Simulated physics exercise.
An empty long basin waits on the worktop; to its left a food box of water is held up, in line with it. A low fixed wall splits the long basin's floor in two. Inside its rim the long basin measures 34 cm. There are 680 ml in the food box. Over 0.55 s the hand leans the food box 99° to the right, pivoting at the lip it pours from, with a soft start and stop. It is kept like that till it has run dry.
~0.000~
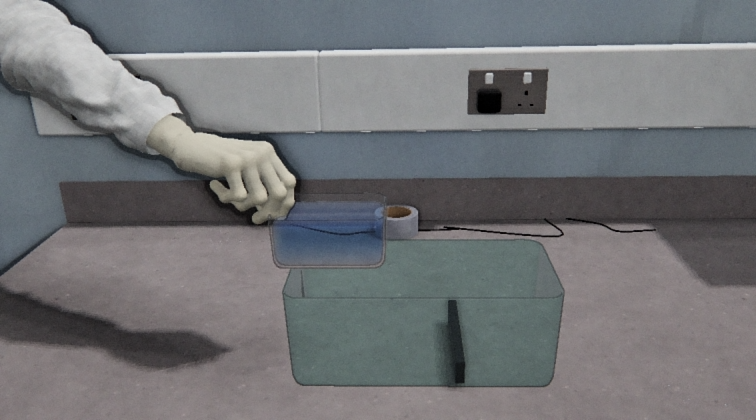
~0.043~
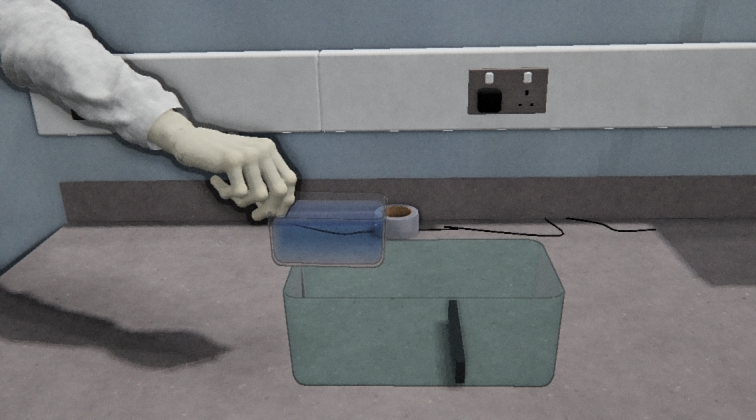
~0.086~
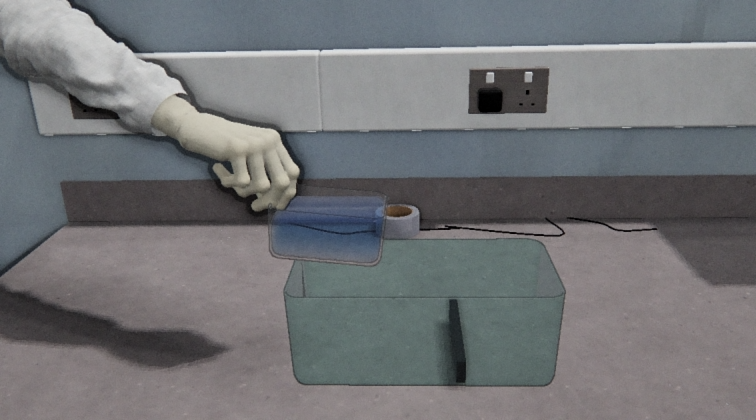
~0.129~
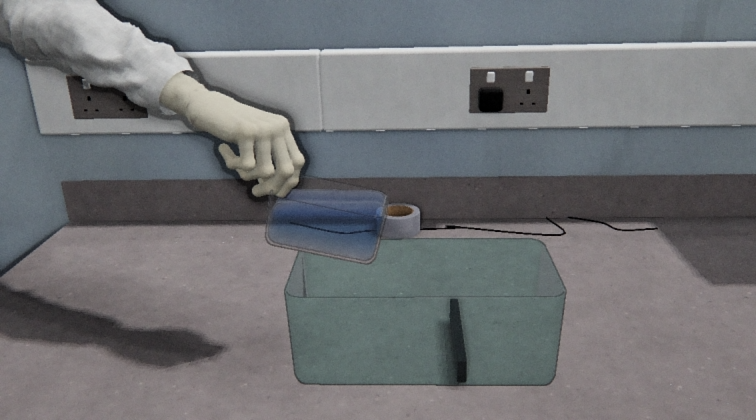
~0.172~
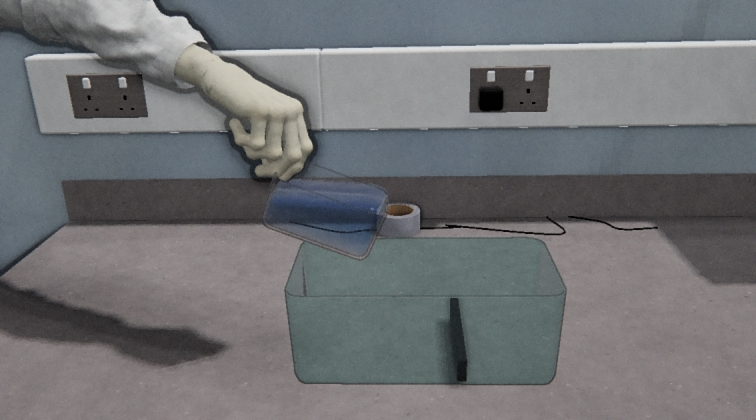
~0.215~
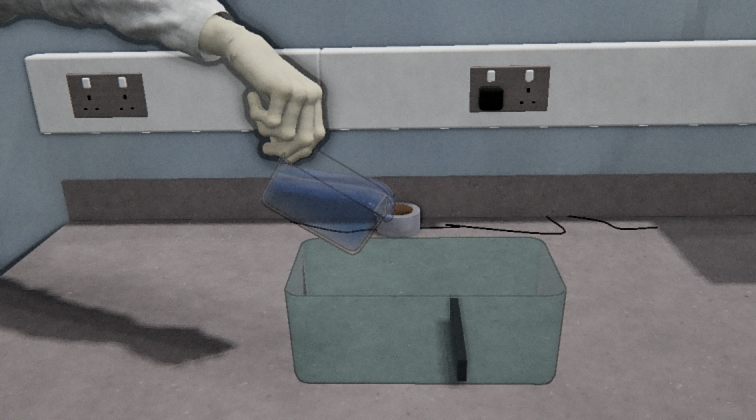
A gloved hand tilting a clear container of blue liquid steadily to the right above the left end of a green basin.
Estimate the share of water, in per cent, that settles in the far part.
Roughly 60 per cent is past the wall.
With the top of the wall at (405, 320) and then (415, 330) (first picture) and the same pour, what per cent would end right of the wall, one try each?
In turn about 80 and 75 per cent.
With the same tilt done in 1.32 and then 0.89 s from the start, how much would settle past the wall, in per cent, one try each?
First 60, then 65 per cent.
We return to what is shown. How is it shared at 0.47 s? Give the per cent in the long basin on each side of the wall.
Near 12 on the left, 7 on the right.
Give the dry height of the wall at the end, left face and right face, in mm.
Some 26 mm on the left and 10 mm on the right.
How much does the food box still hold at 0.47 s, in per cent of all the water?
Some 32 per cent.
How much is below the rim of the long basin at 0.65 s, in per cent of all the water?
Near 88 in a hundred.
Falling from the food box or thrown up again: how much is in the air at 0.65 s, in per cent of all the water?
Near 8 in a hundred.
After 0.47 s the tilt is 93° and 31 per cent is still to pour, 12 is left of the wall and 7 right of it.
After 0.65 s the tilt is 99° and 3 per cent is still to pour, 13 is left of the wall and 76 right of it.
After 0.84 s the tilt is 99° and 0 per cent is still to pour, 27 is left of the wall and 62 right of it.
After 1.05 s the tilt is 99° and 0 per cent is still to pour, 34 is left of the wall and 61 right of it.
In the end 36 per cent lies left of the wall, 60 right of it and 4 outside.
